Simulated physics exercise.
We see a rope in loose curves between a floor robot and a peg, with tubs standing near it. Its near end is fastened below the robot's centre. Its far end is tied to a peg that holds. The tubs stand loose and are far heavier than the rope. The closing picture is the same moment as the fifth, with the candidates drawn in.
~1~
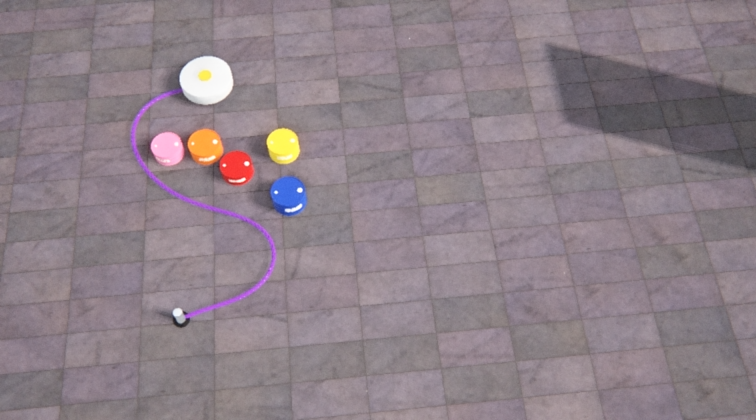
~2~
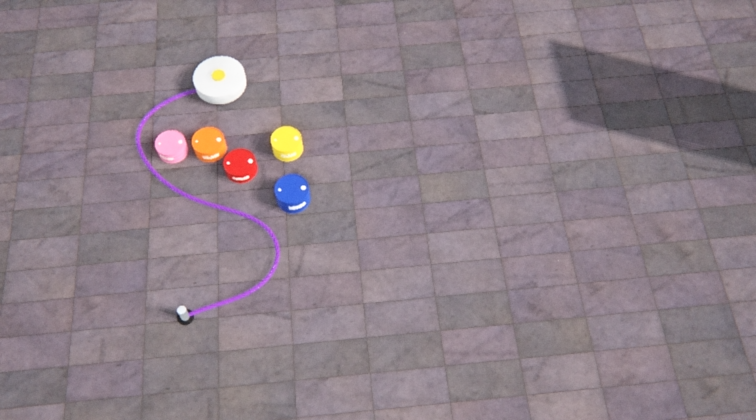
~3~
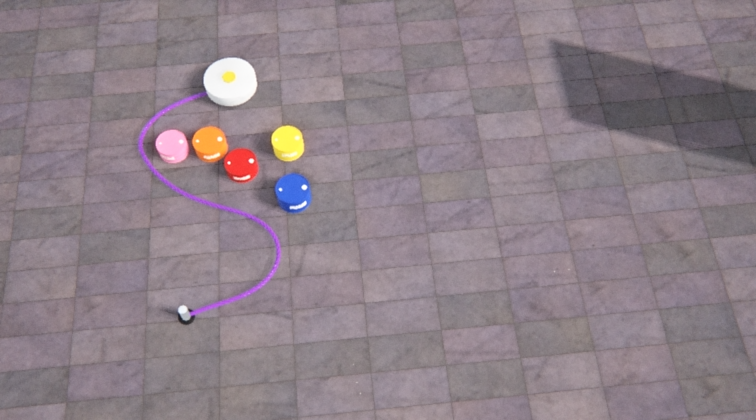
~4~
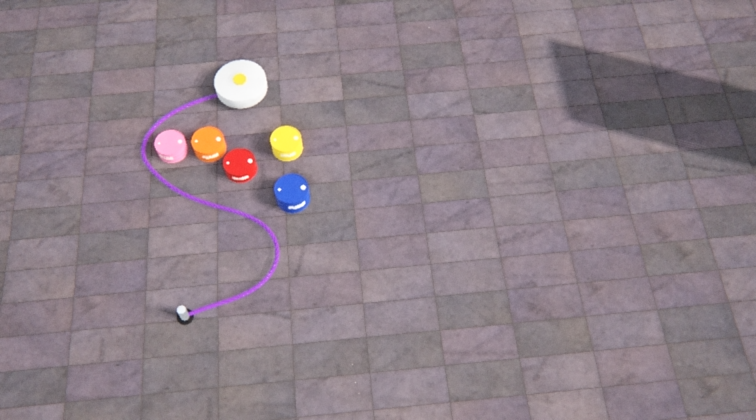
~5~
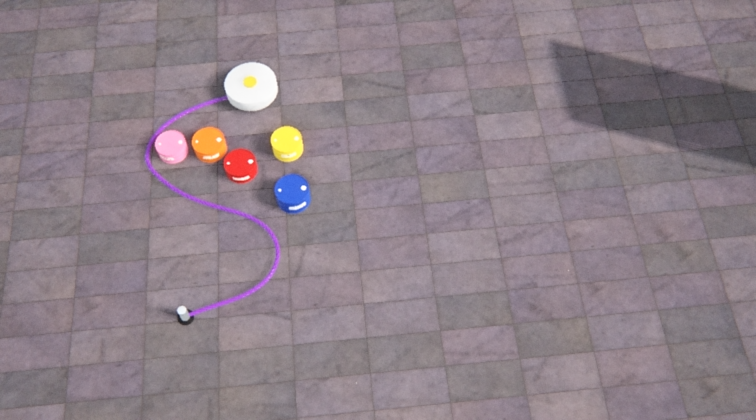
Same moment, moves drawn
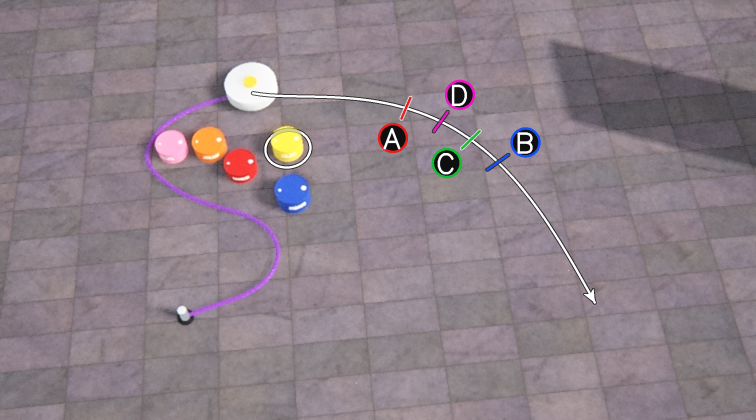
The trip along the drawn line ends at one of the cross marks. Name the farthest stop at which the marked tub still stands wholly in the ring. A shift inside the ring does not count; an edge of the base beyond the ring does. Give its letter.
As far as tick C.
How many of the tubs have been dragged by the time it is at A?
One.
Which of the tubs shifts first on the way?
The pink one.
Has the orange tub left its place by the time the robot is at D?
Yes.
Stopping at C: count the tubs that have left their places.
By then, three.
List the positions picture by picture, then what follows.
In the first frame, pink tub (168, 149); yellow tub (283, 146); blue tub (289, 196).
In the second frame, robot (220, 81); peg (184, 314).
In the third frame, robot (231, 83); red tub (241, 166).
In the fourth frame, robot (241, 85); yellow tub (287, 144).
In the fifth frame, robot (251, 88); peg (184, 314); orange tub (209, 145); red tub (241, 166).
On the marked copy, A at (406, 108); B at (498, 162); C at (471, 140); D at (441, 122); the ring at (288, 148); the route from (253, 93) via (462, 134) to (595, 303).
Taking C. A third of the way, robot (331, 92); yellow tub (287, 144).
Two thirds of the way, robot (410, 104); pink tub (182, 156); yellow tub (287, 144).
When it is over, robot (472, 134); orange tub (235, 159); red tub (258, 177); pink tub (219, 183); yellow tub (287, 144); the yellow tub is still in its ring.
As for the rest, A is safe but short; B drags the ringed tub to (291, 164); D is safe but short.
